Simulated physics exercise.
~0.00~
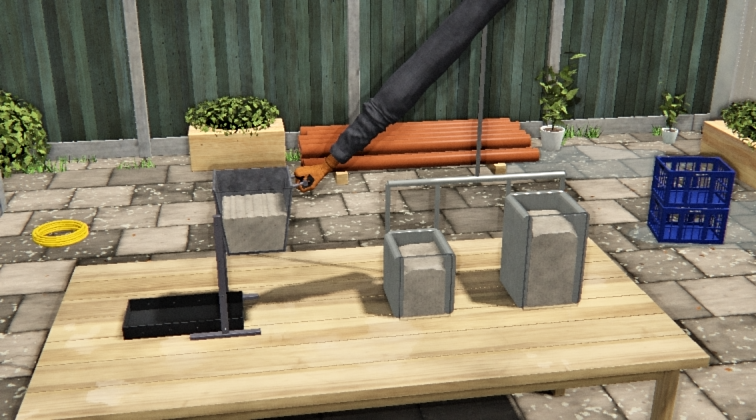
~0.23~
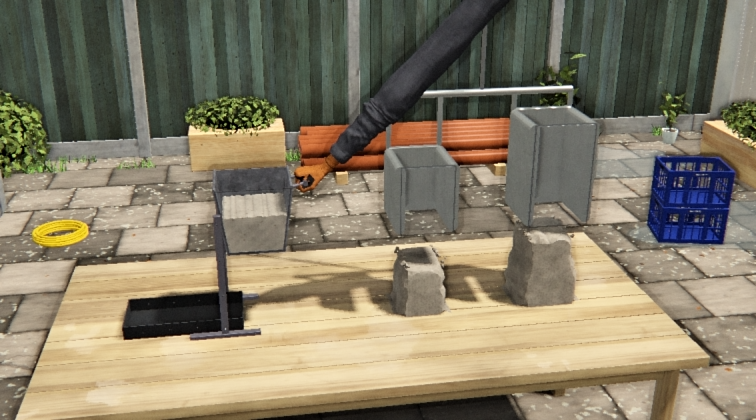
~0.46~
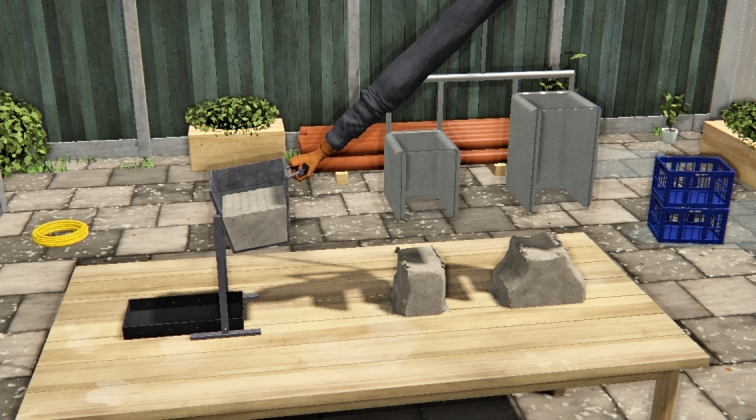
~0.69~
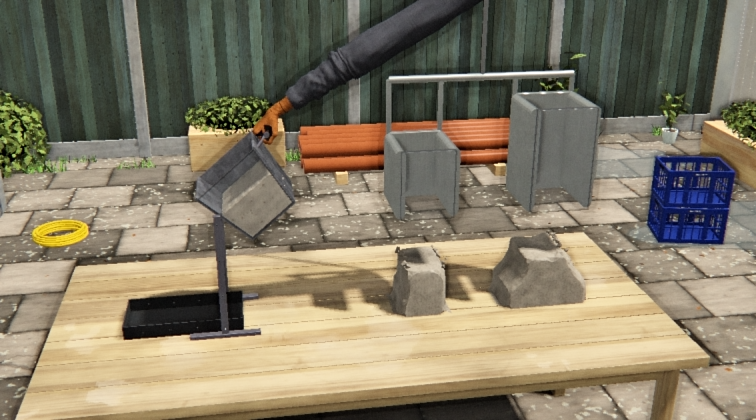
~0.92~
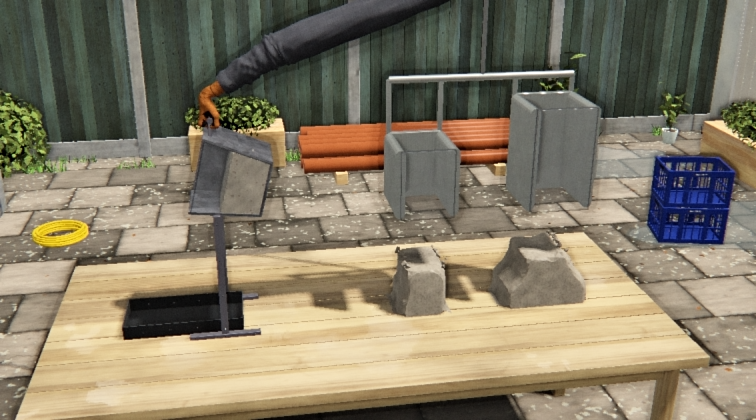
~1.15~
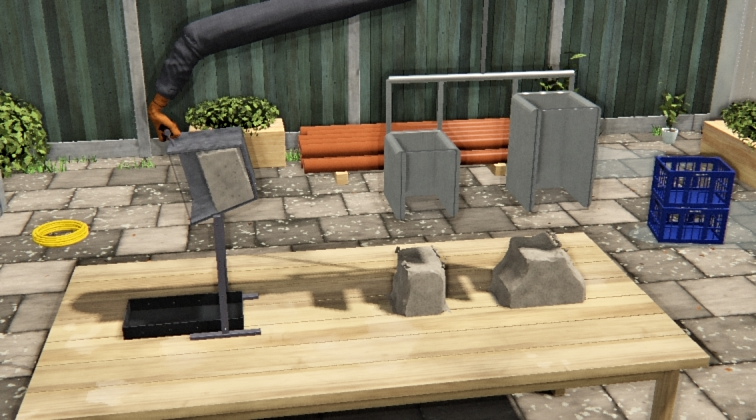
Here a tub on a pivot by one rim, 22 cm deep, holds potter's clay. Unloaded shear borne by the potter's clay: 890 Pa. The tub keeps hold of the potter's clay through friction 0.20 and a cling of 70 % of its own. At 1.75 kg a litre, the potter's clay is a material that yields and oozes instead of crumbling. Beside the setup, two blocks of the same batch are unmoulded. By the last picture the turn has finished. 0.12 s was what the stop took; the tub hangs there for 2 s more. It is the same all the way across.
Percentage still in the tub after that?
Some 46 %.
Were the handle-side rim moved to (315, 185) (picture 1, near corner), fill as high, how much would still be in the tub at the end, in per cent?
Some 35 percent would still be in the tub at the end.
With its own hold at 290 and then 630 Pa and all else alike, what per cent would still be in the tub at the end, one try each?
Respectively, close to 0 % and close to 40 %.
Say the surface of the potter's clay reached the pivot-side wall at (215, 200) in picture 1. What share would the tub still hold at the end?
Result: Approx. 35 % remaining in tub.
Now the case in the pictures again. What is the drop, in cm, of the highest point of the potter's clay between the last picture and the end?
The top ends up some 12 cm below its level in the last picture.
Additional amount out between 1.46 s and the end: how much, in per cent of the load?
About 40 per cent.
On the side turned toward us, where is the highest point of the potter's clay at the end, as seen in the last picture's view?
About (207, 186).
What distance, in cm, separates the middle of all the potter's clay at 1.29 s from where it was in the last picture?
Roughly 4 cm.
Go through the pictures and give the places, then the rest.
In the first frame, handle-side rim at (290, 187), tilt 0 degrees; highest point of the potter's clay at (284, 215); test blocks 20 cm, 31 cm high (left to right).
In the second frame, handle-side rim at (290, 187), tilt 0 degrees; highest point of the potter's clay at (284, 215); test blocks 19 cm, 27 cm high (left to right).
In the third frame, handle-side rim at (285, 178), tilt 8 degrees; highest point of the potter's clay at (283, 207); test blocks 19 cm, 21 cm high (left to right).
In the fourth frame, handle-side rim at (252, 149), tilt 41 degrees; highest point of the potter's clay at (270, 175); test blocks 19 cm, 21 cm high (left to right).
In the fifth frame, handle-side rim at (203, 142), tilt 76 degrees; highest point of the potter's clay at (235, 154); test blocks 19 cm, 21 cm high (left to right).
In the sixth frame, handle-side rim at (168, 155), tilt 102 degrees; highest point of the potter's clay at (233, 150); test blocks 19 cm, 21 cm high (left to right).
By 1.29 s, the tub is at 102 degrees and holds 100 %.
By 1.46 s, the tub is at 102 degrees and holds 87 %.
By 1.63 s, the tub is at 102 degrees and holds 49 %.
By 1.80 s, the tub is at 102 degrees and holds 46 %.
By 3.15 s, at the end, the tub is at 102 degrees and holds 46 %.
